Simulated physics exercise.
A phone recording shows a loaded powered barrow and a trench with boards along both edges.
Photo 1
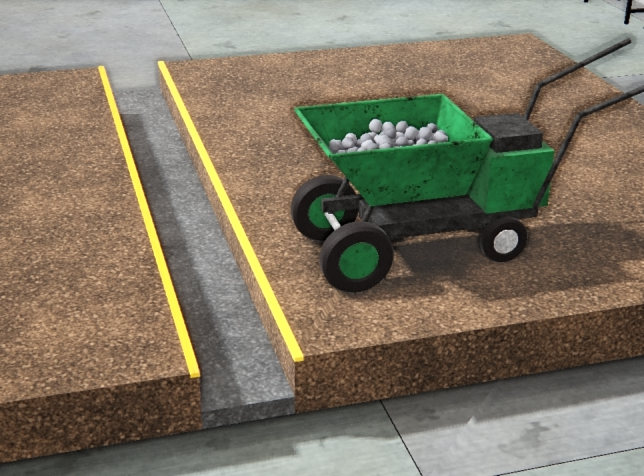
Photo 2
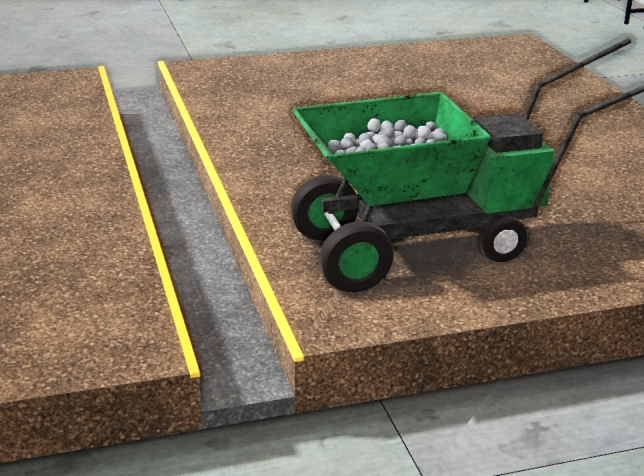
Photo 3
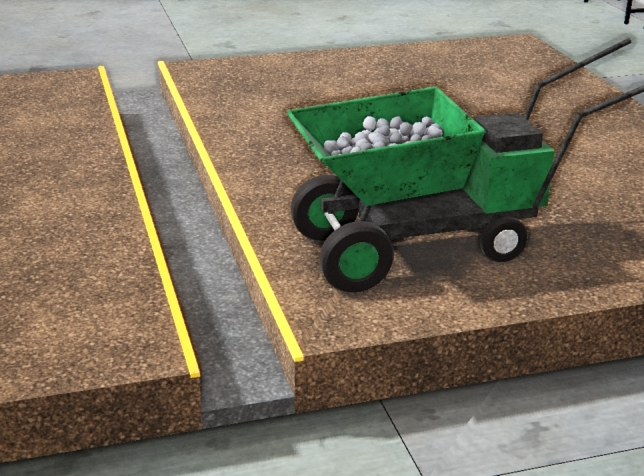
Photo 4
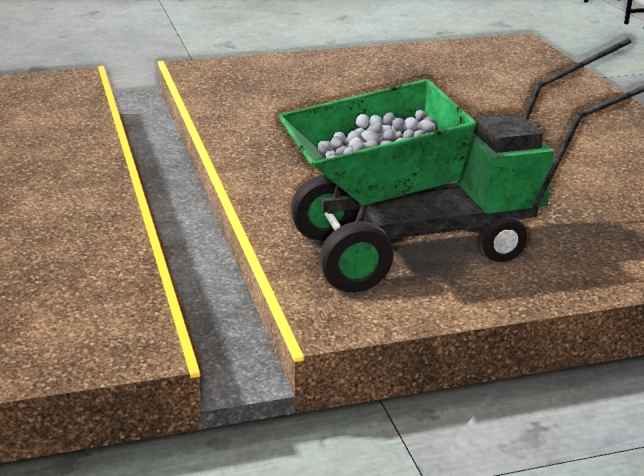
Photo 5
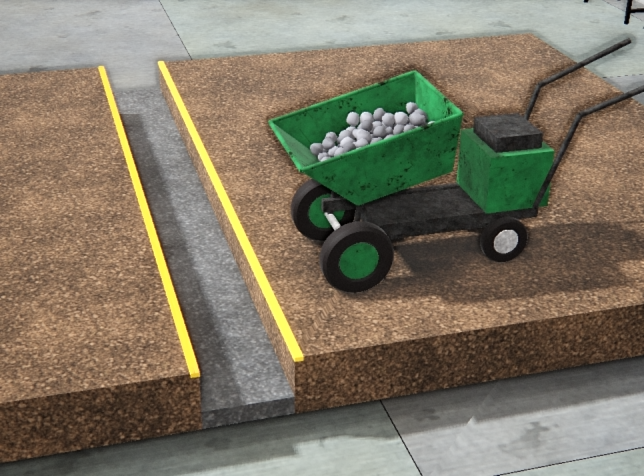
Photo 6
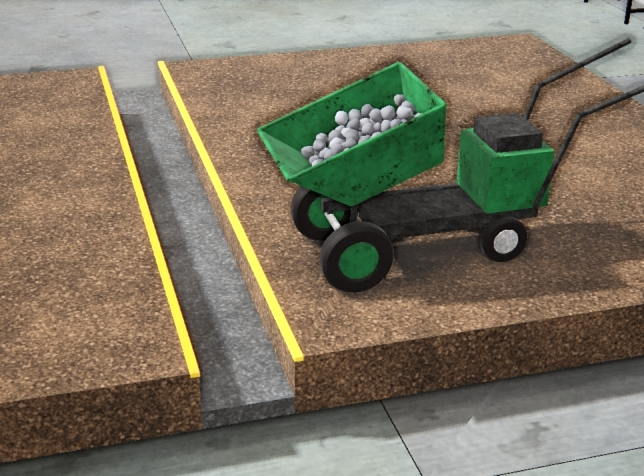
Green skip of a powered barrow loaded with round grey cobbles slowly tilting forward to the left beside a yellow-edged trench.
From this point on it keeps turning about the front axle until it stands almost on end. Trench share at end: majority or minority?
Bigger portion.
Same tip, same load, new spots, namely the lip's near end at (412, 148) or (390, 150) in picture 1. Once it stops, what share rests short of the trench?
About 40 %, then 10 %.
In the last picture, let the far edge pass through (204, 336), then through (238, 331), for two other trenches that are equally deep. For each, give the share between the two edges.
Roughly 70 percent first and 20 percent second.
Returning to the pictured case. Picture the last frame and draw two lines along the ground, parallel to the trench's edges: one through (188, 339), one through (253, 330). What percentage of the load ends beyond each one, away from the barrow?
In order, some 0 % then some 80 %.
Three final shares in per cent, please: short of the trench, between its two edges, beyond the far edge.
Short 0 %, between 95 %, beyond 5 %.
Shortly afterwards, skip tipped steeply; the whole lot in the skip.
Next, skip tipped right over; the bulk in the skip; near a quarter in or heaped over the trench; only a few beyond it; only a few falling.
Some moments later, skip tipped right over; only a few in the skip; all but a few in or heaped over the trench; only a few beyond it.
In the end, skip tipped right over; all but a few in or heaped over the trench; only a few beyond it.
